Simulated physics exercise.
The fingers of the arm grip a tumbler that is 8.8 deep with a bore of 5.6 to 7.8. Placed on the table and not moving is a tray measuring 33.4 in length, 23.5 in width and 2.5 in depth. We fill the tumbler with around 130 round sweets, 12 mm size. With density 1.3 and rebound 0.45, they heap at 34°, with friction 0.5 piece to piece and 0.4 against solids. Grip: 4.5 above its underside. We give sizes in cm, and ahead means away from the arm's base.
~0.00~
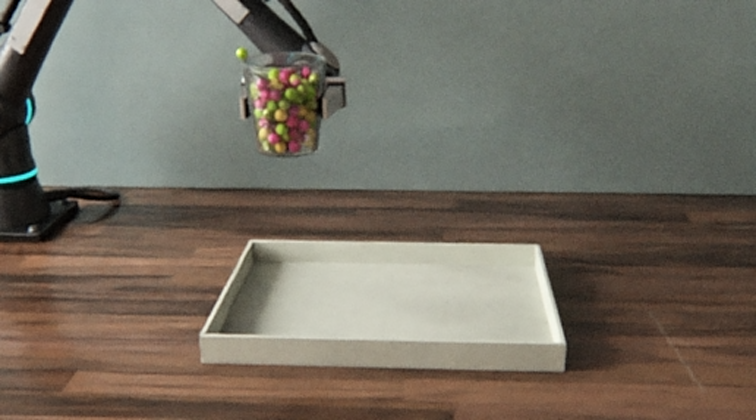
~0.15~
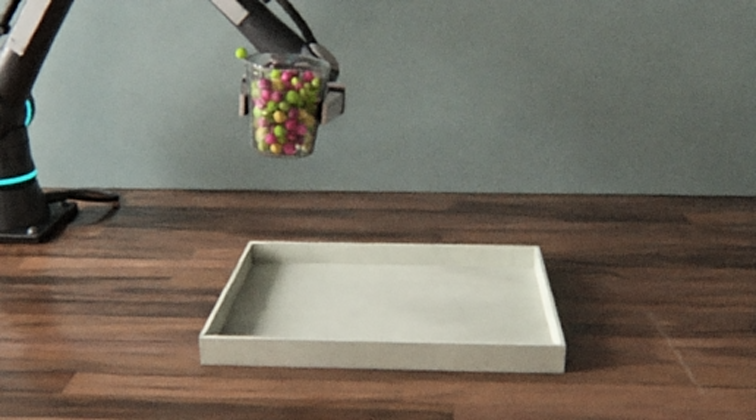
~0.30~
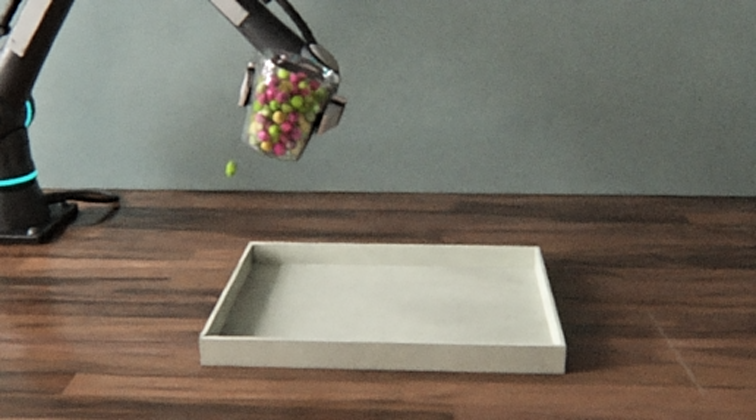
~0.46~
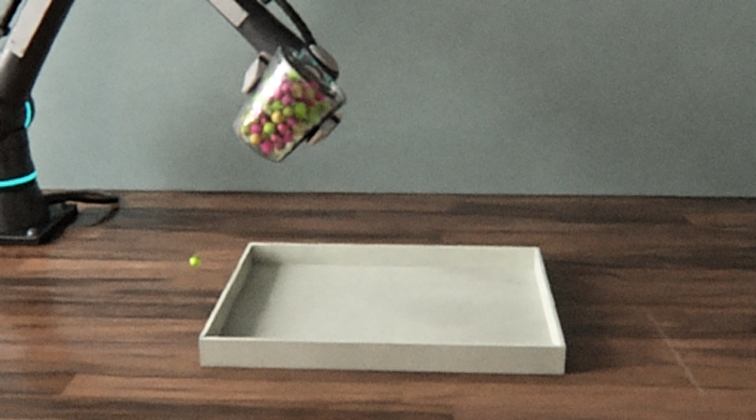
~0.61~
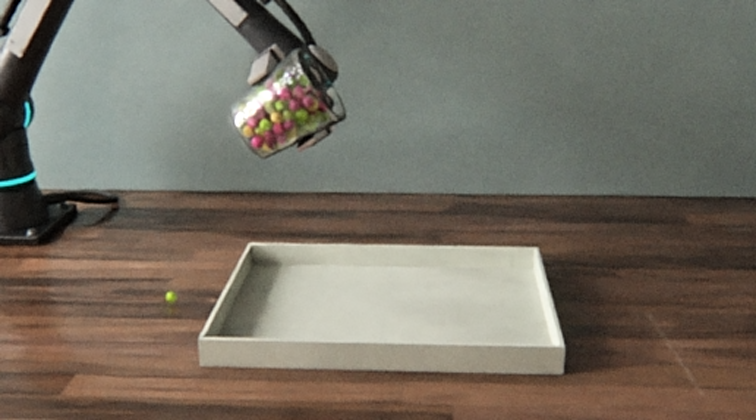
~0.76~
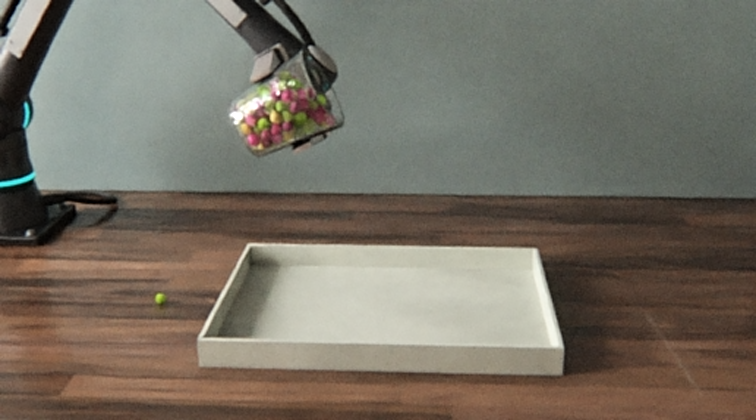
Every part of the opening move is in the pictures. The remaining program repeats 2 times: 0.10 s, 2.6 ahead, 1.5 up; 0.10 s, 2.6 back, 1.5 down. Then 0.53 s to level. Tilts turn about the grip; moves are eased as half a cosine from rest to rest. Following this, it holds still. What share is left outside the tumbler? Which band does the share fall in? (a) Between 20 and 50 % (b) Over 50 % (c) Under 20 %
(a) Between 20 and 50 %.
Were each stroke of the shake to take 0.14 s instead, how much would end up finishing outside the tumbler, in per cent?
Then roughly 15 percent.
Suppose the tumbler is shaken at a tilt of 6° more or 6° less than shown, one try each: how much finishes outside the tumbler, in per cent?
50 and 30 percent.
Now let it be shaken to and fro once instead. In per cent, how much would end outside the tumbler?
Result: Approximately 25 per cent.
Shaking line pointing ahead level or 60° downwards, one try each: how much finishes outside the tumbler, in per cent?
Estimates, in order: 30 % then 5 %.
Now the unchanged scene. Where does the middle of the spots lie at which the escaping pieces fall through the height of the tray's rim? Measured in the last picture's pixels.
(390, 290).
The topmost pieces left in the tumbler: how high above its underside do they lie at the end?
It reaches close to 7.0 cm in the end.
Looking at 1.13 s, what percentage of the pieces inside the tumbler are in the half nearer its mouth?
Mouth half share: Roughly 75 %.
After 1.13 s, tilted 62° forward, highest piece 24 above the table; 93 in the tumbler, 26 in the tray, 1 on the table or floor, 11 in flight or on a rim.
After 1.50 s, tilted 17° forward, highest piece 25 above the table; 81 in the tumbler, 47 in the tray, 3 on the table or floor.
After 1.89 s, level, highest piece 25 above the table; 81 in the tumbler, 47 in the tray, 3 on the table or floor.
After 2.94 s, level, highest piece 25 above the table; 81 in the tumbler, 47 in the tray, 3 on the table or floor.
In the end, 81 in the tumbler, 47 in the tray, 3 on the table or floor. That is 38 % outside the tumbler.
